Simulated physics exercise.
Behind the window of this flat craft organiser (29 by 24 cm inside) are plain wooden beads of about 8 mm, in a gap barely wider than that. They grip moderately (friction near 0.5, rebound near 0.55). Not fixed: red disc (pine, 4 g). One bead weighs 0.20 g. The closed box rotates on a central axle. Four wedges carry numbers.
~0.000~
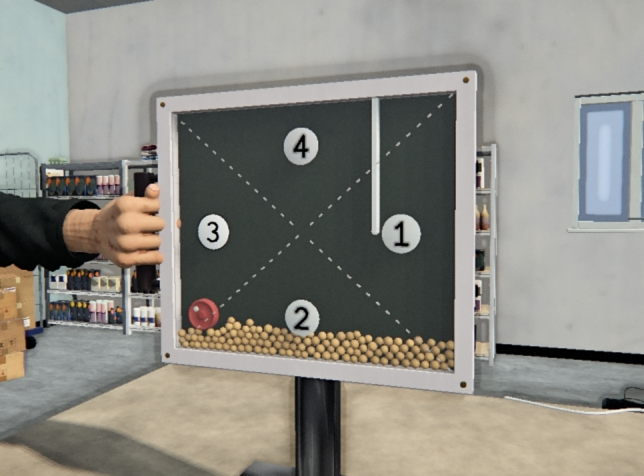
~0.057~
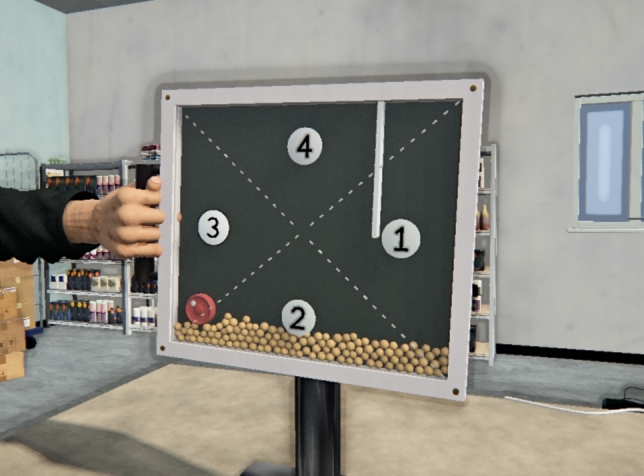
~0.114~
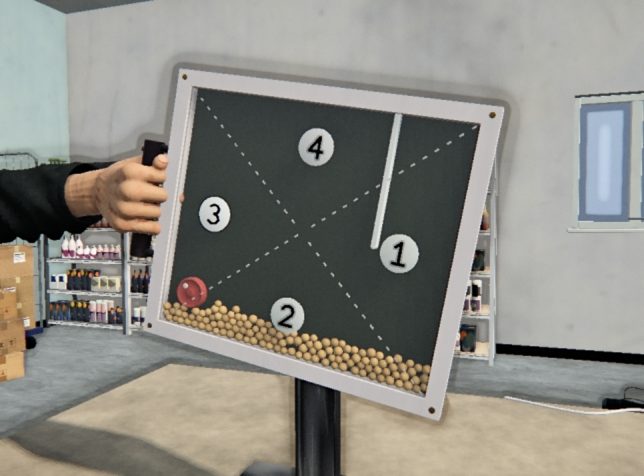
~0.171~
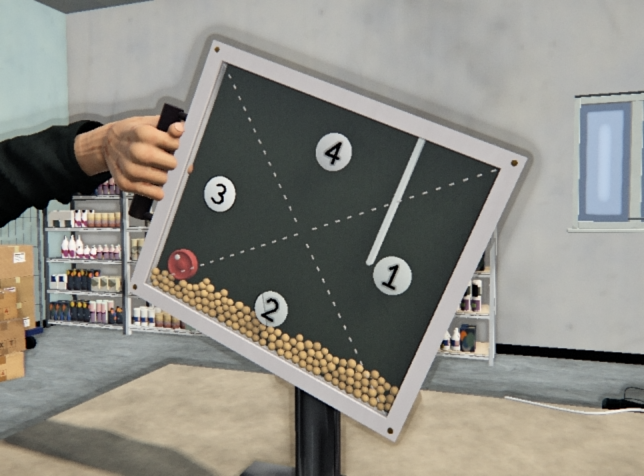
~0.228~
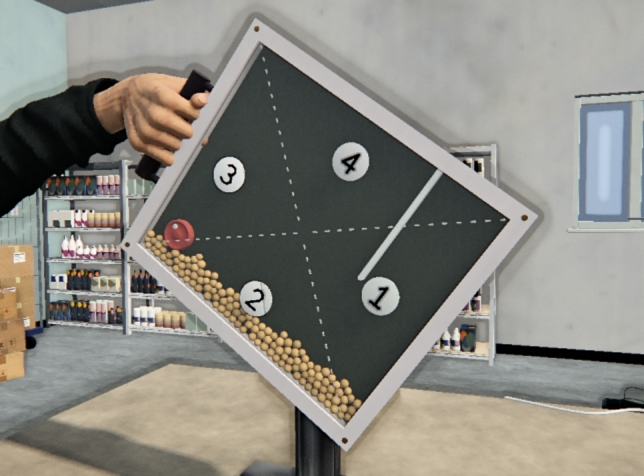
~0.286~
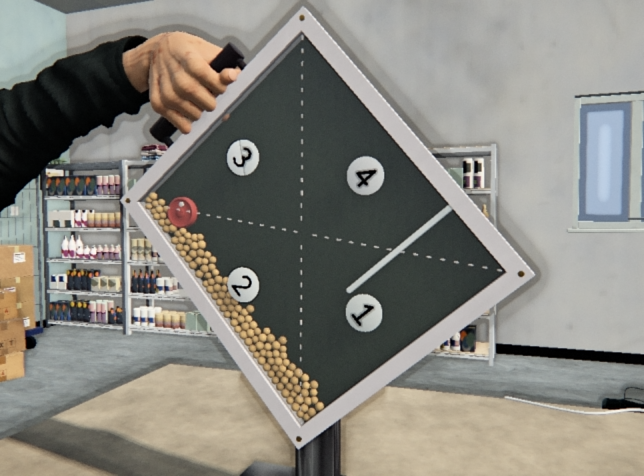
A hand on the left turned a flat, see-through box clockwise until it was steeply tilted, while the small wooden beads and red disc stayed along the same edge, the beads shifting only slightly.
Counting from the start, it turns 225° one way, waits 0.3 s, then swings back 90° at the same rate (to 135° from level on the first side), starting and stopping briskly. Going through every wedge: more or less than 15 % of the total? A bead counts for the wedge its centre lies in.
No. 1: More; no. 2: Less; no. 3: Less; no. 4: More than 15 %.
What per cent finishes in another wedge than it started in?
About 95 per cent.
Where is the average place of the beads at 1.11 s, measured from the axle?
Some 11 cm left and 3 cm above.
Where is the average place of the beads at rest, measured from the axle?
Some 3 cm left and 12 cm below.
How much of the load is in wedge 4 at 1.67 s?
Roughly 25 per cent.
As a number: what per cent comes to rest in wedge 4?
About 25 per cent.
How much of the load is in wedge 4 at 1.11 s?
Some 25 per cent.
After 1.11 s, it has come round 225° clockwise; the beads' middle is 11 cm left of and 3 cm above the centre; no. 1, 75 %, no. 4, 25 %.
After 1.67 s, it stands 181° clockwise; the beads' middle is 9 cm left of and 6 cm below the centre; no. 1, 75 %, no. 4, 25 %.
After 1.94 s, it stands 135° clockwise; the beads' middle is 2 cm left of and 11 cm below the centre; no. 1, 75 %, no. 4, 25 %.
Settled by 2.7 s, it stands 135° clockwise; no. 1, 75 %, no. 2, 0 %, no. 3, 0 %, no. 4, 25 %.
